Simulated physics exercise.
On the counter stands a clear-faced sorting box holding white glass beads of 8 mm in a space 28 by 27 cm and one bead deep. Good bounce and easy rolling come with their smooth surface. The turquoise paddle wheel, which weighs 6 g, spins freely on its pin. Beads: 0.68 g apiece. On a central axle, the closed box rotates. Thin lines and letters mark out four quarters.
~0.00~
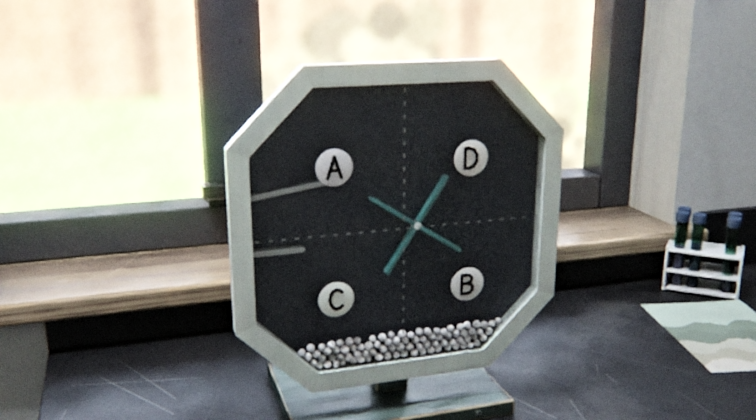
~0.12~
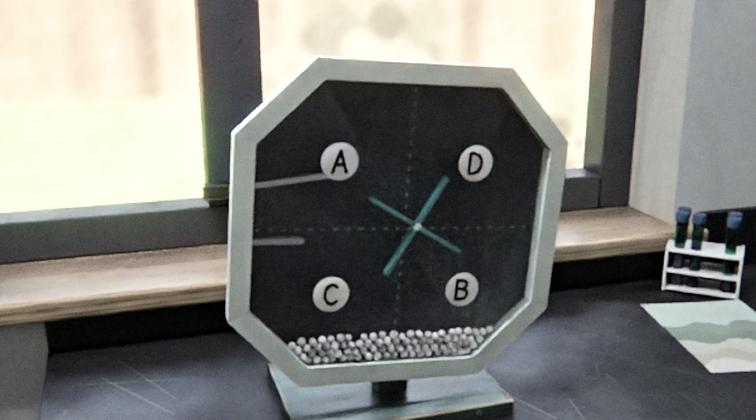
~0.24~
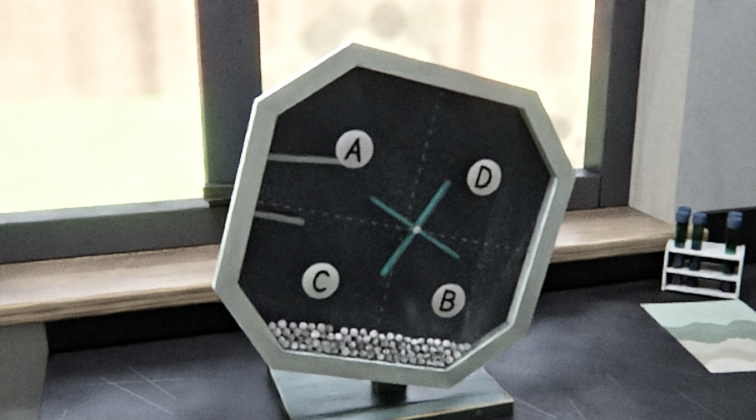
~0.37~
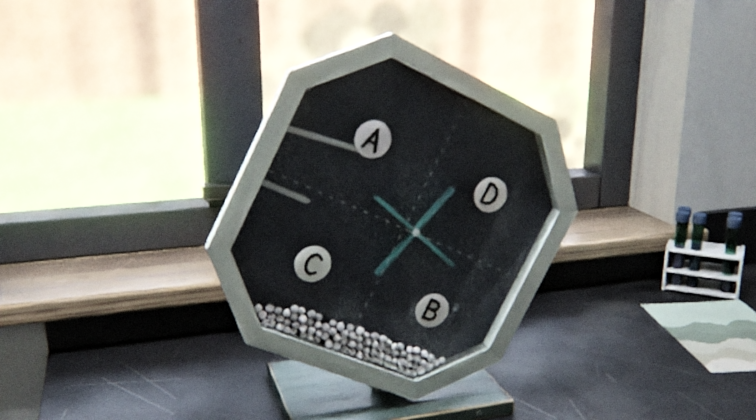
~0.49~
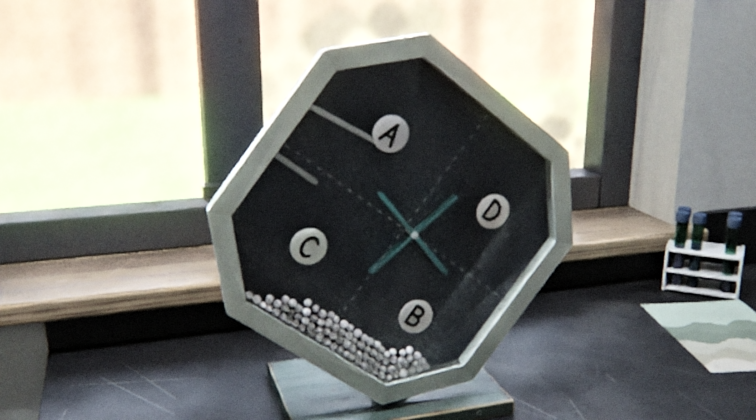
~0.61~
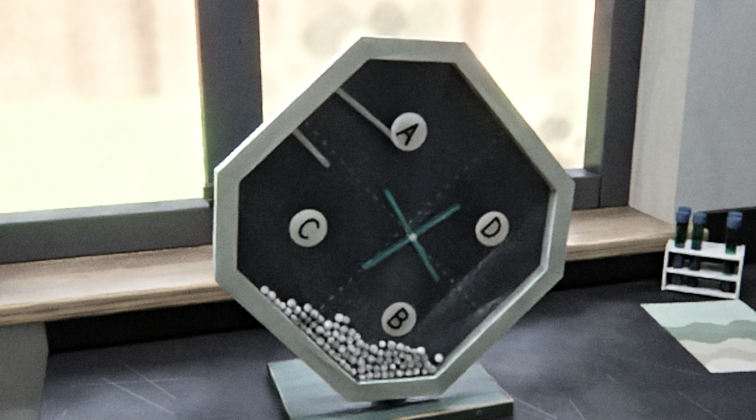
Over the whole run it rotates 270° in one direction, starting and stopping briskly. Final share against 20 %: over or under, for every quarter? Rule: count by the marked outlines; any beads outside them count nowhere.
A: Over; B: Under; C: Under; D: Under.
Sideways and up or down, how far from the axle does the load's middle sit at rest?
Some 9 cm left and 10 cm below.
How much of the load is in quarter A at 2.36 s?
Around 65 per cent.
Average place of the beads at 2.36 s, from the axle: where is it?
Some 4 cm left and 11 cm below.
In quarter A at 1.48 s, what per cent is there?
Around 0 percent of the load.
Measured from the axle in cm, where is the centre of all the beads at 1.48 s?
The middle sits around 3 cm left of it and 12 cm below it.
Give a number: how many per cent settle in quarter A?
I'd estimate close to 100 per cent.
After 1.48 s, it stands 128° clockwise; the beads' middle is 3 cm left of and 12 cm below the centre; B 20 %, D 80 %.
After 2.36 s, it has come round 208° clockwise; the beads' middle is 4 cm left of and 11 cm below the centre; A 65 %, D 35 %.
After 3.11 s, it has come round 270° clockwise; the beads' middle is 9 cm left of and 9 cm below the centre; A 100 %.
At rest by 4.2 s, it has come round 270° clockwise; A 100 %, B 0 %, C 0 %, D 0 %.
